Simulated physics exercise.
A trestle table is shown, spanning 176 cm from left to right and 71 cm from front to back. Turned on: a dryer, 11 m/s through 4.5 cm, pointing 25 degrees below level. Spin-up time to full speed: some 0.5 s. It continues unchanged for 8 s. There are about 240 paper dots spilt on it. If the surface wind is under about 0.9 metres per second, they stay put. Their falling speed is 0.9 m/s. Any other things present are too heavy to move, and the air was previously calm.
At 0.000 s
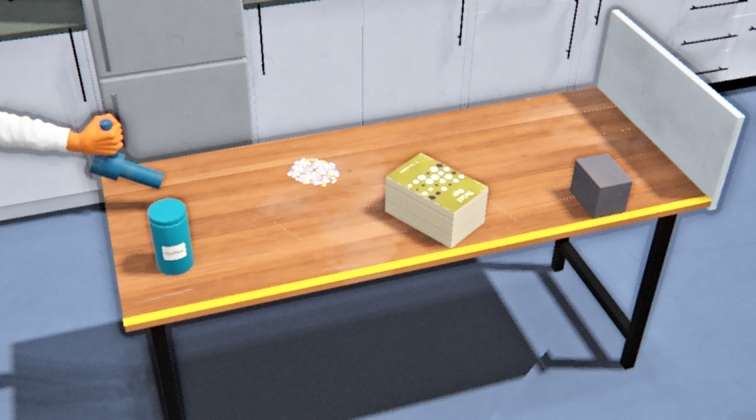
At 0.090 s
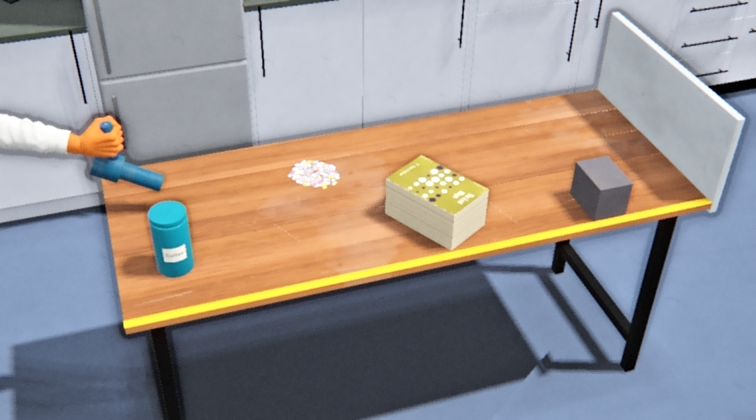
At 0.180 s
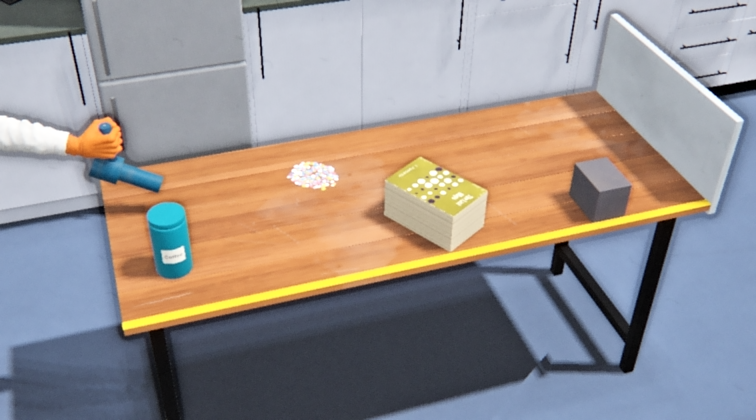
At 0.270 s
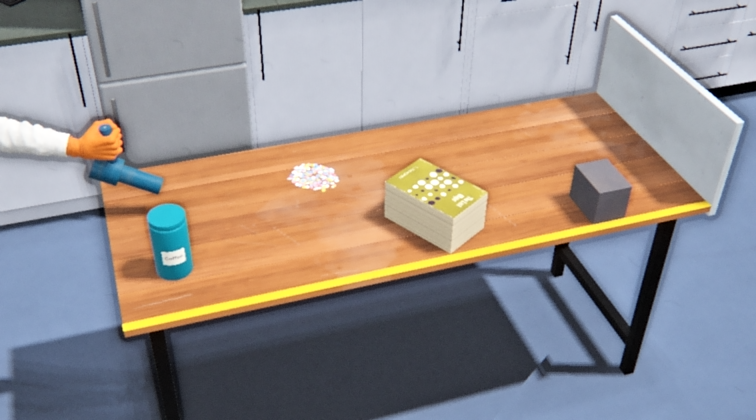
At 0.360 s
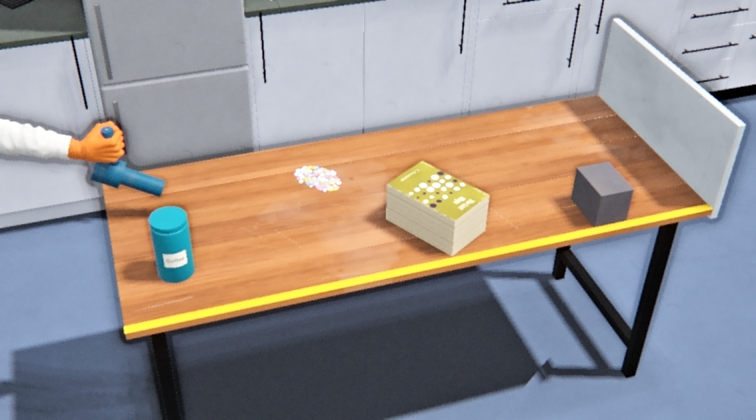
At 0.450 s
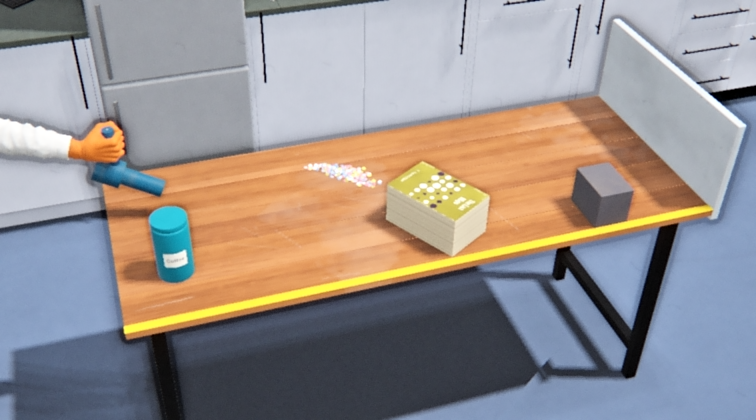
A kitchen or workroom with pale cabinets and a blue floor is seen from above, the view almost still. On a wooden trestle table with a yellow front edge stand a teal jar, scattered pale paper dots, a thick olive-topped book and a dark grey block near a white end panel. At left an orange-gloved hand holds a blue dryer steady, and the dots, at first unmoving, shift and spread rightward behind the book.
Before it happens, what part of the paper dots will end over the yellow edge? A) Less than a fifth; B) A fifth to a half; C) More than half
A.
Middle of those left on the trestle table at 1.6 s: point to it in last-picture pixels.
Roughly pixel (556, 133).
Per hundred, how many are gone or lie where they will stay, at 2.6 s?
It comes out at some 30 %.
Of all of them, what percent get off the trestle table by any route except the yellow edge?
The share is about 25 %.
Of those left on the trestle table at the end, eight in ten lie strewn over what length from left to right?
Around 10 centimetres from left to right.
After 1.6 s, 0 % are over the yellow edge; the middle of those still in play is near (555, 132); 15 % have settled or left.
After 2.6 s, 0 % are over the yellow edge; the middle of those still in play is near (603, 124); 31 % have settled or left.
After 4.4 s, 0 % are over the yellow edge; the middle of those still in play is near (609, 124); 48 % have settled or left.
After 8.0 s, at the end, 0 % are over the yellow edge; the middle of those still in play is near (612, 124).
